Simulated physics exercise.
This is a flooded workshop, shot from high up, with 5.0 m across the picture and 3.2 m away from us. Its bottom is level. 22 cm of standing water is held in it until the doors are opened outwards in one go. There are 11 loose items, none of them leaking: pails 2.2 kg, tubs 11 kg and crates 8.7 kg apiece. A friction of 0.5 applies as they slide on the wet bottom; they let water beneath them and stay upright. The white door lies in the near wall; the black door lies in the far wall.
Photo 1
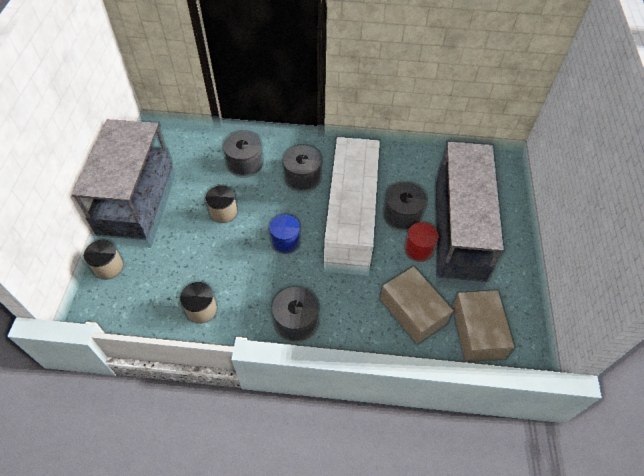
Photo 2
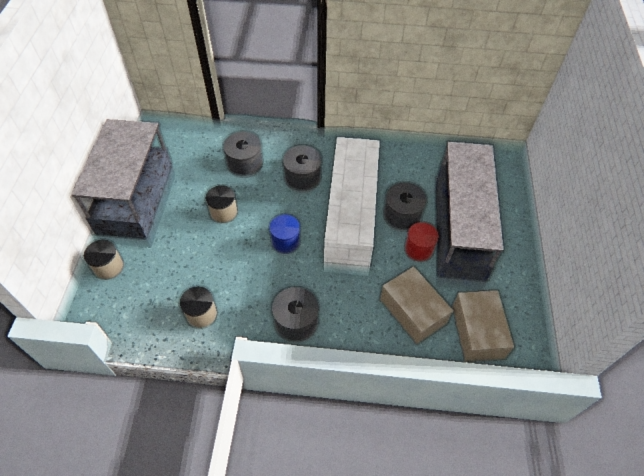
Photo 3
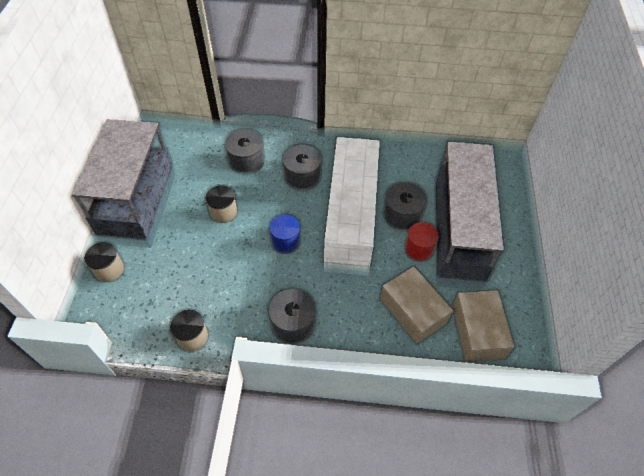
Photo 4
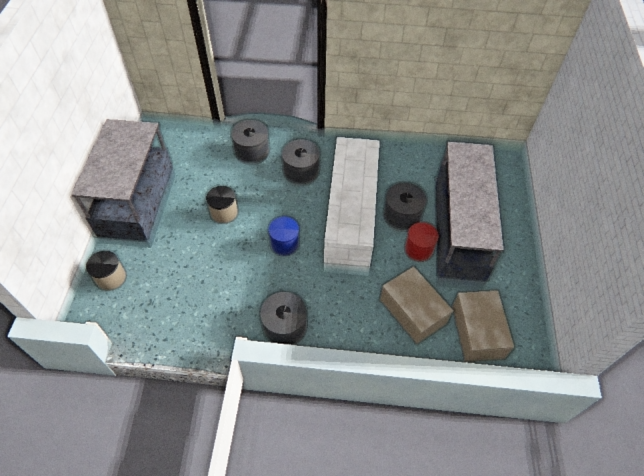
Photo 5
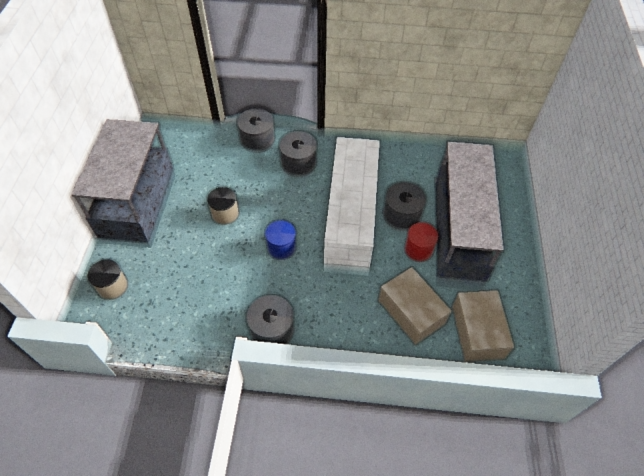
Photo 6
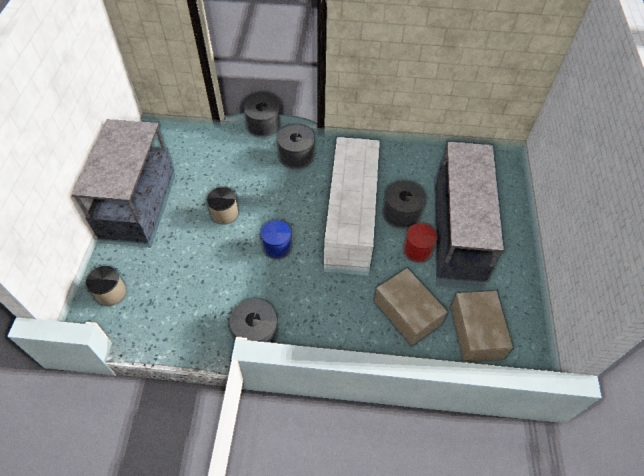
In a flooded workshop, round tubs and crates sit still as the black far door and white near door open. A dark-topped tub drifts to the near doorway and disappears, then a grey tub slides into the far doorway while another drifts left near the front and the blue pail shifts slightly.
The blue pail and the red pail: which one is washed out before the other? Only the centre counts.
I would say the red one.
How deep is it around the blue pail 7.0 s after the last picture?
The depth there is around 9 cm.
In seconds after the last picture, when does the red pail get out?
That happens at about 9.0 s.
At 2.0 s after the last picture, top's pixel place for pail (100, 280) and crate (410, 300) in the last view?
They should sit about (98, 311) and (343, 297) in the last view.
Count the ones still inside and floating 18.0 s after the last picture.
Total: 0.
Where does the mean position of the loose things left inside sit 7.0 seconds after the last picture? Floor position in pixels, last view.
(271, 251).
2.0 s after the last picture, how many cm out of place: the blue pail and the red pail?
50 and 10 cm, roughly.
Then, 2.0 s after the last picture the blue pail is near (245, 214), 0.5 m from its start, afloat; the red pail is near (414, 237), 0.1 m from its start, afloat; 4 of 11 are out; 7 afloat.
Then, 7.0 s after the last picture the blue pail is near (273, 170), 0.9 m from its start, afloat; the red pail is near (278, 305), 1.7 m from its start, afloat; 6 of 11 are out; 5 afloat.
Then, 14.0 s after the last picture the blue pail has gone out (12.6 s after the last picture); the red pail has gone out (9.1 s after the last picture); 10 of 11 are out; 0 afloat.
Then, 18.0 s after the last picture the blue pail has gone out (12.6 s after the last picture); the red pail has gone out (9.1 s after the last picture); 10 of 11 are out; 0 afloat.
